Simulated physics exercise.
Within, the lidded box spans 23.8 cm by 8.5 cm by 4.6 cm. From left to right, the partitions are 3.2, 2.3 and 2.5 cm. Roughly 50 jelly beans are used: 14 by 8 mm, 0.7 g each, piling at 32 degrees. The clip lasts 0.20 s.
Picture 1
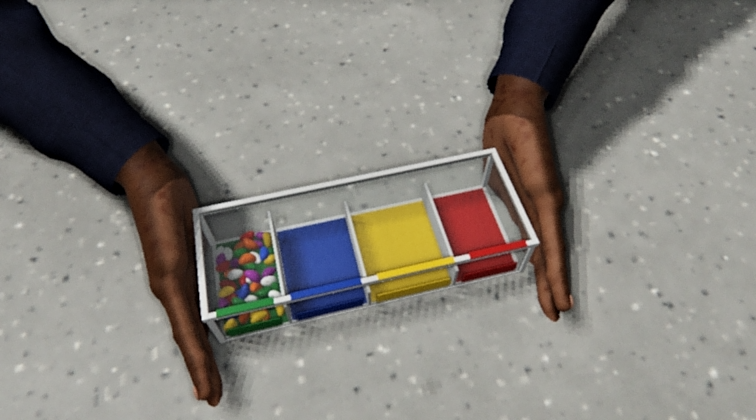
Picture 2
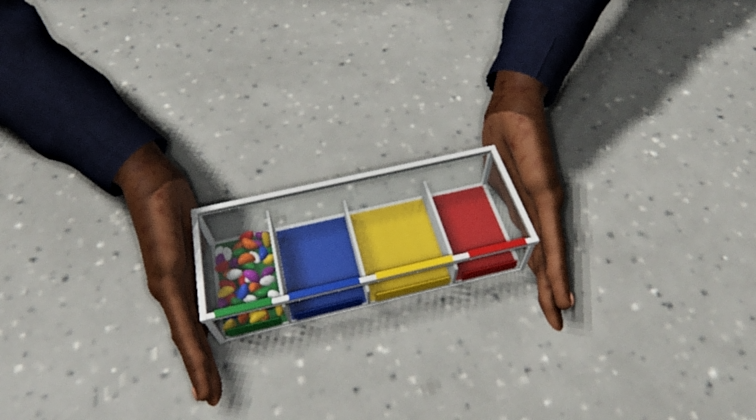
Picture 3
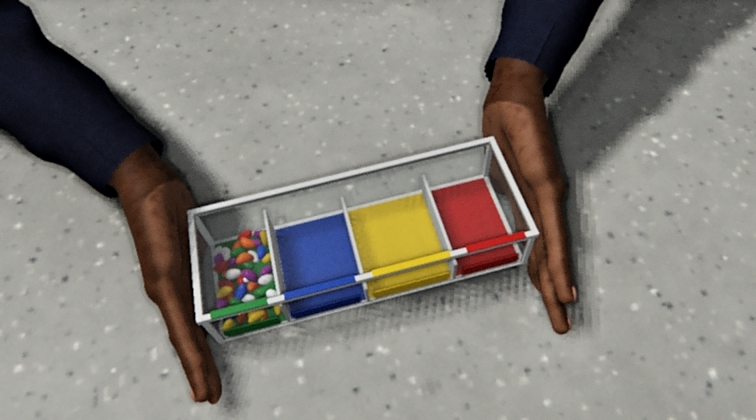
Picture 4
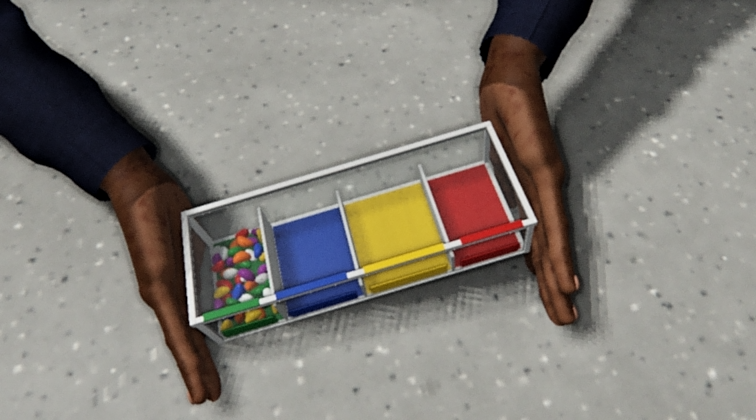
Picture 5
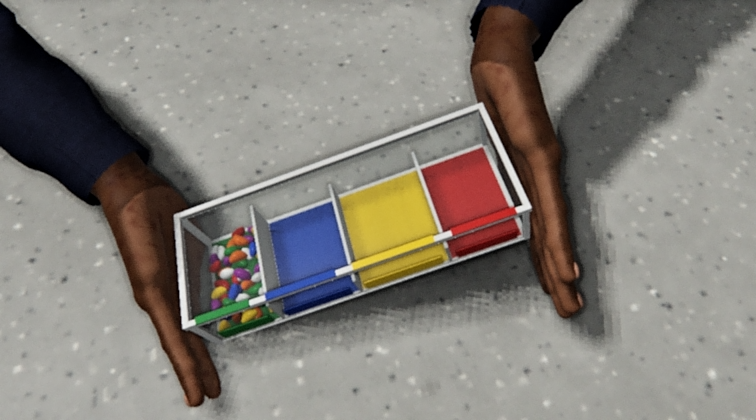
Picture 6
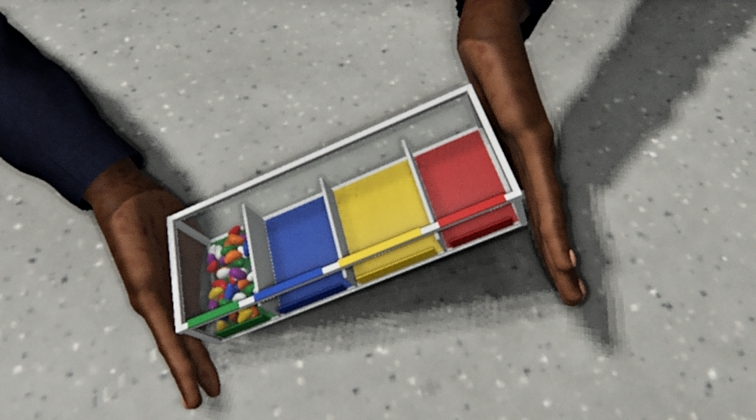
The clip shows two hands holding a clear box with green, blue, yellow and red sections, colorful jelly beans in the green one at the left, as the hands gradually tilt the box, raising its right end.
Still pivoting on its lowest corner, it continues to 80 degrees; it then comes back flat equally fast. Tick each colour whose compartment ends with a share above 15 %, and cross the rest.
Red: Cross. Blue: Cross. Green: Tick. Yellow: Cross.
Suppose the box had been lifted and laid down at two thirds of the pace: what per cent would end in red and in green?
You'd end up with red at 0 percent and green at 100 percent.
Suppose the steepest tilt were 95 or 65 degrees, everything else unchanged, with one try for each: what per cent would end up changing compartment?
First try: Around 0 %; second try: Around 0 %.
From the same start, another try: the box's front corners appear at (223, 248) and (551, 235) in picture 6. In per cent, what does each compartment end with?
In the end red holds 5 %, blue holds 20 %, green holds 45 % and yellow holds 30 %.
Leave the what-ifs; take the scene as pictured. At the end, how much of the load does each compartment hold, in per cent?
Red 0, blue 0, green 100, yellow 0.
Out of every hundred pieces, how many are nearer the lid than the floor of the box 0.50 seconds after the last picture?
Roughly 10 percent of the pieces.
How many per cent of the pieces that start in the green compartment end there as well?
It works out to near 100 percent.
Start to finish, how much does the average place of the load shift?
It shifts some 1.0 cm.
Then, 0.50 s after the last picture, tilt 79 degrees; green 100 %.
Then, 0.83 s after the last picture, tilt 33 degrees; green 100 %.
Then, 1.26 s after the last picture, tilt 0 degrees; green 100 %.
In the end, red 0 %, blue 0 %, green 100 %, yellow 0 %.
